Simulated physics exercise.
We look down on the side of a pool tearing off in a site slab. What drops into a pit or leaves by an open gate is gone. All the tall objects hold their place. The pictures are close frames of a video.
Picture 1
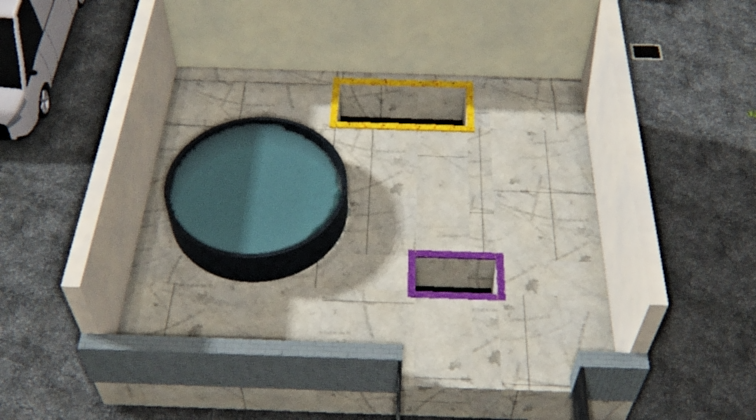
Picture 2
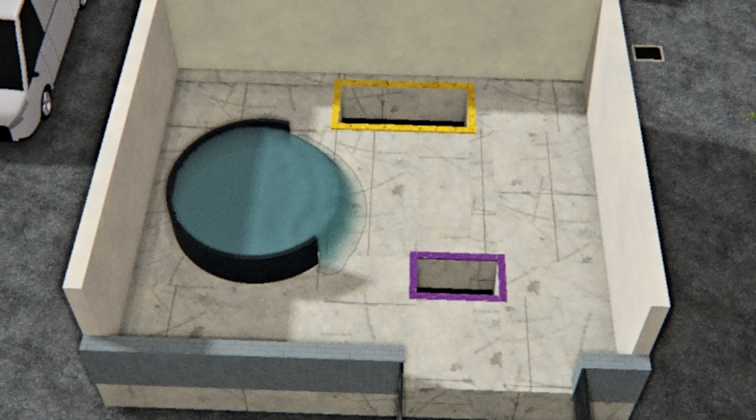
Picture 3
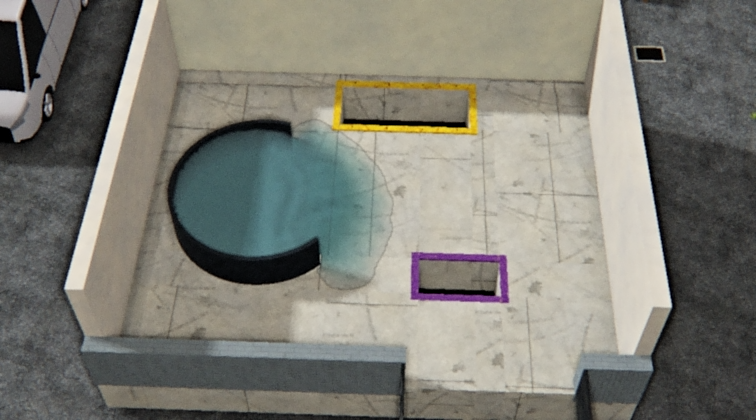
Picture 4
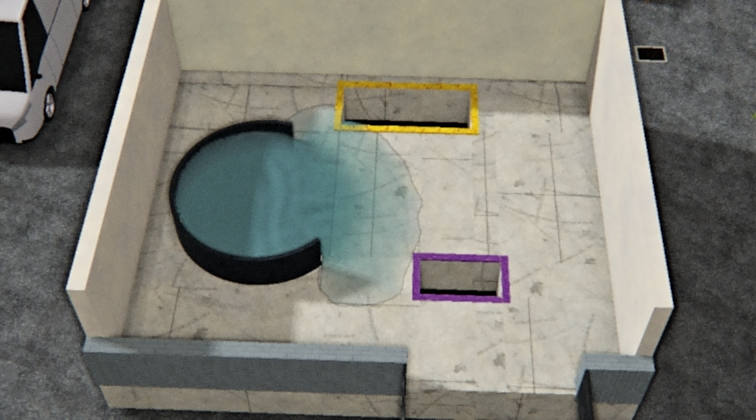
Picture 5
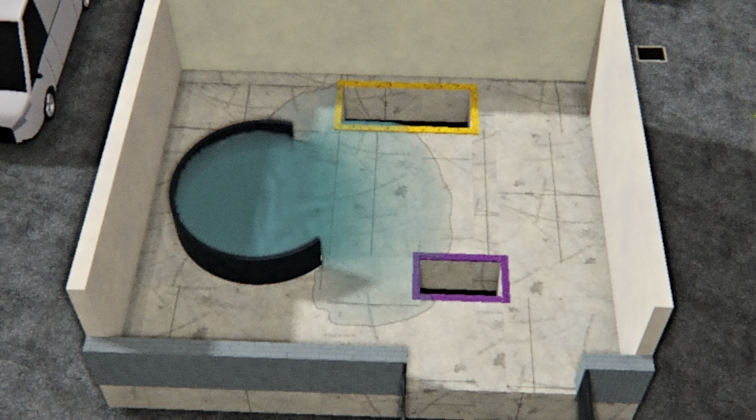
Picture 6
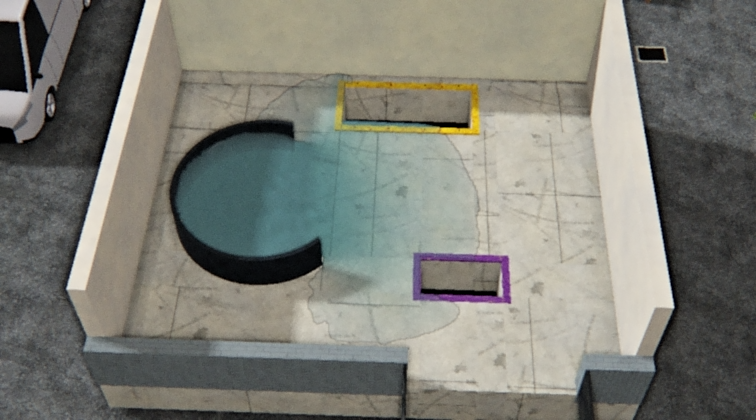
In this clip, seen from above, the right side of a round pool on a walled concrete slab opens, and blue-green water pours out rightward, spreading in a thin sheet around the nearer edges of yellow-framed and purple-framed pits.
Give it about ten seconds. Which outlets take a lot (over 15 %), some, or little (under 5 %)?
One by one: The gate takes from 5 to 15 %; the yellow pit takes over 15 %; the purple pit takes over 15 %.
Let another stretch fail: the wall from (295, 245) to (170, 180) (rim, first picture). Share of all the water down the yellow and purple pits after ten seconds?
Roughly, in per cent: Yellow 2, purple 15.
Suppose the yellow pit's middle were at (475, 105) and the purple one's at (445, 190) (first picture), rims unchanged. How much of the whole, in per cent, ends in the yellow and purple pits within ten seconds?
Per cent: Yellow 20, purple 30.
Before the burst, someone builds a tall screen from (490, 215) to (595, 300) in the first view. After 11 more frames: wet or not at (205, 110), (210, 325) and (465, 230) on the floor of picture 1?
One after the other: No water, not flooded, under water.
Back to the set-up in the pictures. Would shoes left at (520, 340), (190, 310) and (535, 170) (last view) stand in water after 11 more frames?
In turn: Wet, dry, wet.
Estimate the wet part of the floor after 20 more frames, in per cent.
I make it 55 per cent.
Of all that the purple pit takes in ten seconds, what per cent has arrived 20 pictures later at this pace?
Some 55 per cent.
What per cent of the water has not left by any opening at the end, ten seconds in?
About 44 per cent.
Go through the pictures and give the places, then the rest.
The first frame shows still water in the round pool at (256, 187).
In the second frame, water pours out at (343, 188) and has run to a hidden place.
In the third frame, water pours out at (345, 192) and has run to (314, 123).
In the fourth frame, the front is at (314, 111), out from the gap at (346, 193).
In the fifth frame, water pours out at (346, 193) and has run to (337, 87).
In the sixth frame, the front is at (335, 75), out from the gap at (347, 194).
A moment on, water covers 45 % of the floor; the gate 0 %, the yellow pit 5 %, the purple pit 3 %.
Next, water covers 55 % of the floor; the gate 1 %, the yellow pit 10 %, the purple pit 7 %.
Then, water covers 55 % of the floor; the gate 2 %, the yellow pit 15 %, the purple pit 10 %.
Later, water covers 65 % of the floor; the gate 5 %, the yellow pit 22 %, the purple pit 13 %.
In the end, water covers 85 % of the floor; the gate 12 %, the yellow pit 25 %, the purple pit 19 %.
